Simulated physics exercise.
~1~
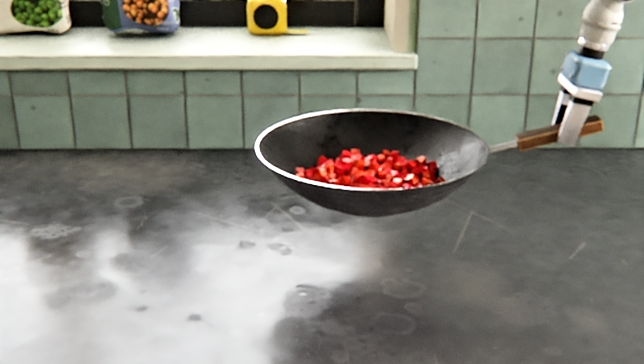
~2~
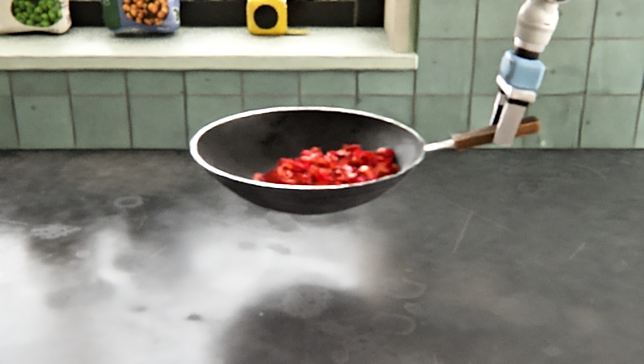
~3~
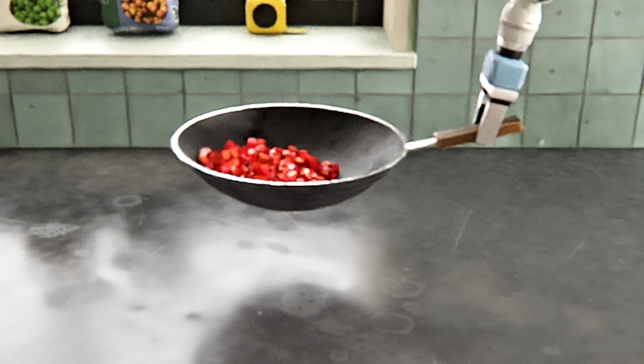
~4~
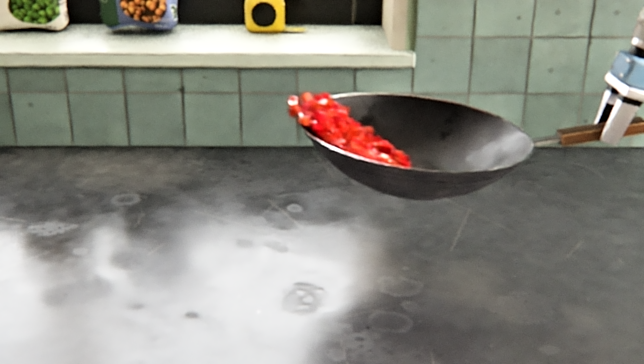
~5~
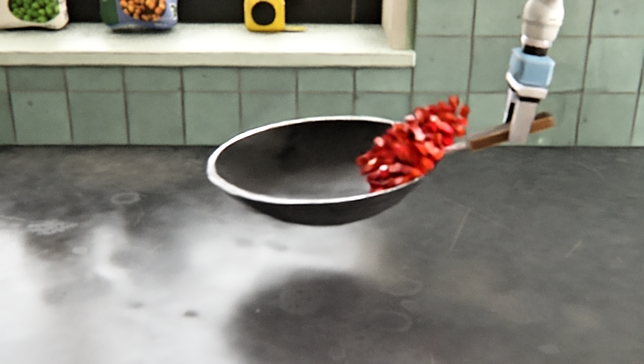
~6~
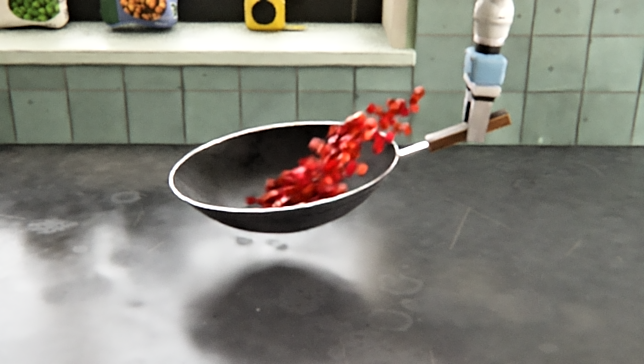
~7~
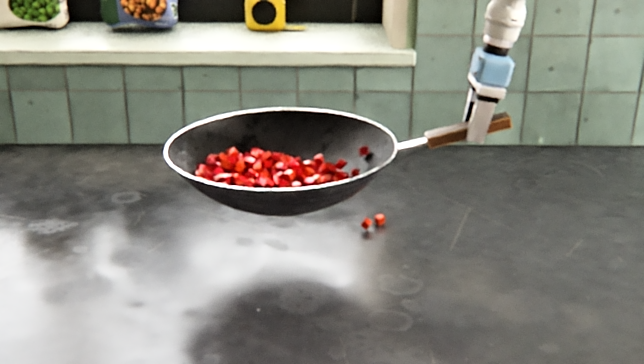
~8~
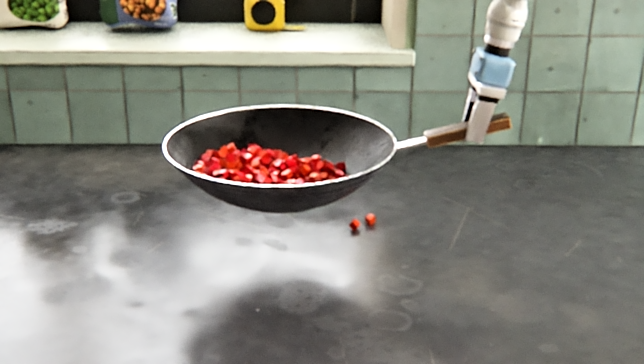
At first, a robot arm holds a dark wok by its wooden handle above a grey counter, with a heap of red vegetable pieces inside. The arm draws the wok to the left, and the pieces slide toward the far left side. It then swings back to the right, and the load rides up over the left rim. As the wok moves left again, the pieces gather high at the handle side, then spill back down into it. Two pieces end up outside, below the wok, while nearly all the rest settle inside as it hangs level and still.
